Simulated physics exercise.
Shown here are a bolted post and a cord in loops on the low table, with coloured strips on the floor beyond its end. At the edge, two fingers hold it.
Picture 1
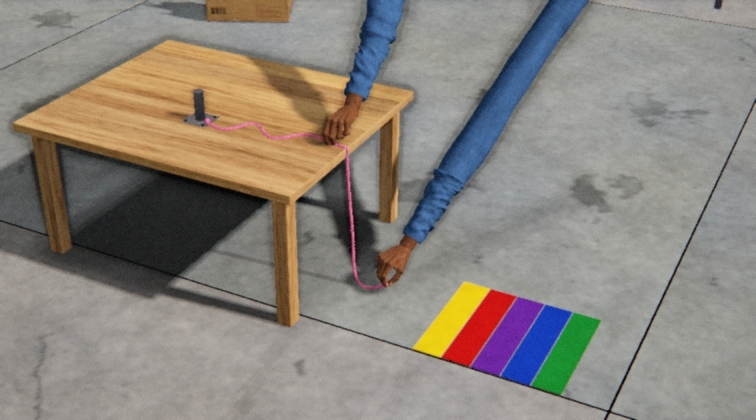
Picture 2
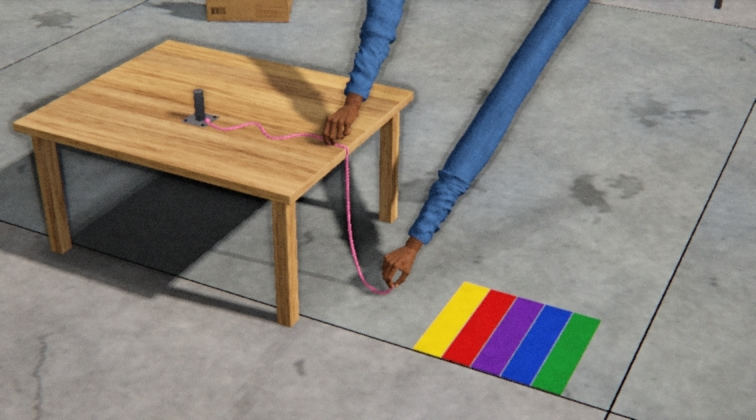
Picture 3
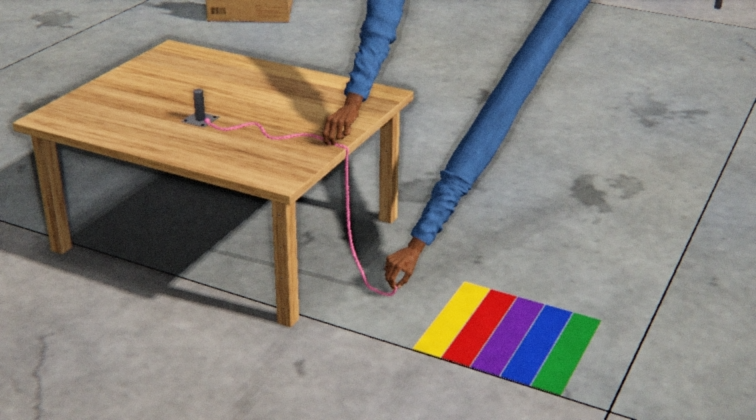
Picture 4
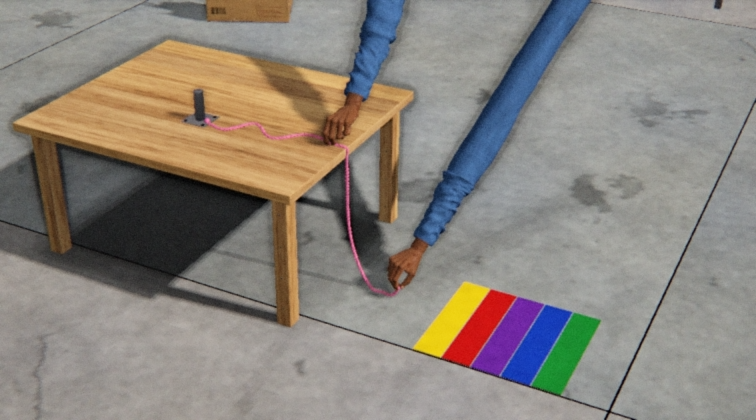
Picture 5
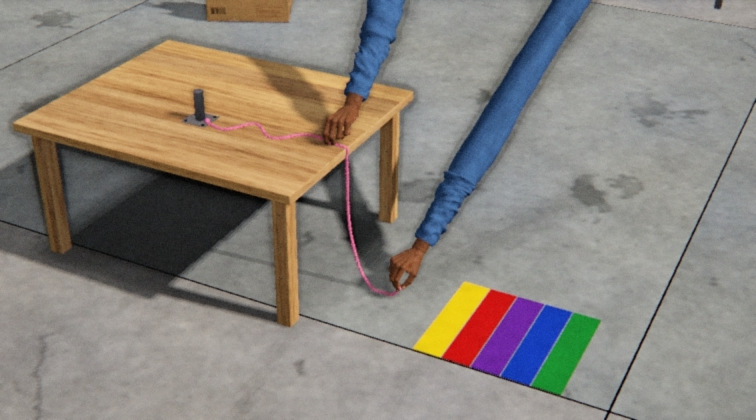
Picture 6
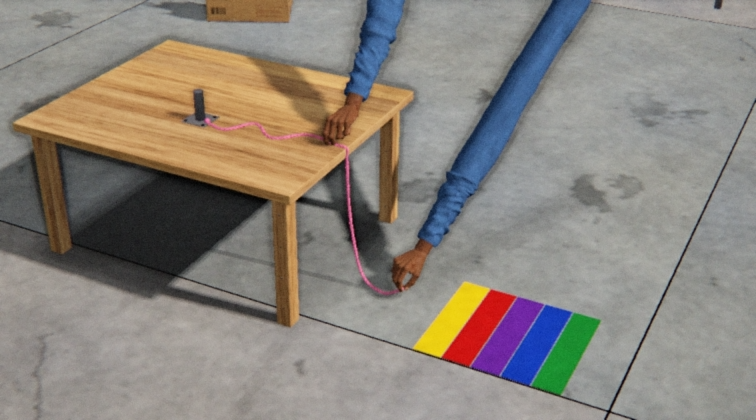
At the start, a pink cord runs from a small dark post across a wooden table, pinched by one hand at the edge, while another hand holds its hanging end near coloured floor strips. The lower hand then shifts the end slightly right, toward the yellow strip, while the upper hand stays still.
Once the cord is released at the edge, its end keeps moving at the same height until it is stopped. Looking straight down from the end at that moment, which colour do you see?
You see purple.
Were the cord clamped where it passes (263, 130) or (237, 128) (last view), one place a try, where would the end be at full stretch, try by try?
Roughly (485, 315), then roughly (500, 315).
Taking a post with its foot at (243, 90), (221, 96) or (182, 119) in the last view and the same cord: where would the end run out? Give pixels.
Going through them in sequence: (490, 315), (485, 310) and finally (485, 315).
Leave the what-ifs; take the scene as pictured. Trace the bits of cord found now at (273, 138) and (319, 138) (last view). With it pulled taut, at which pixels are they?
I'd say about (298, 139) for one and about (343, 148) for the other.
Soon after, end near (466, 307); over yellow.
After that, end near (493, 315); over red.
At the stop, end near (509, 320); over purple. The end stops over the purple strip.
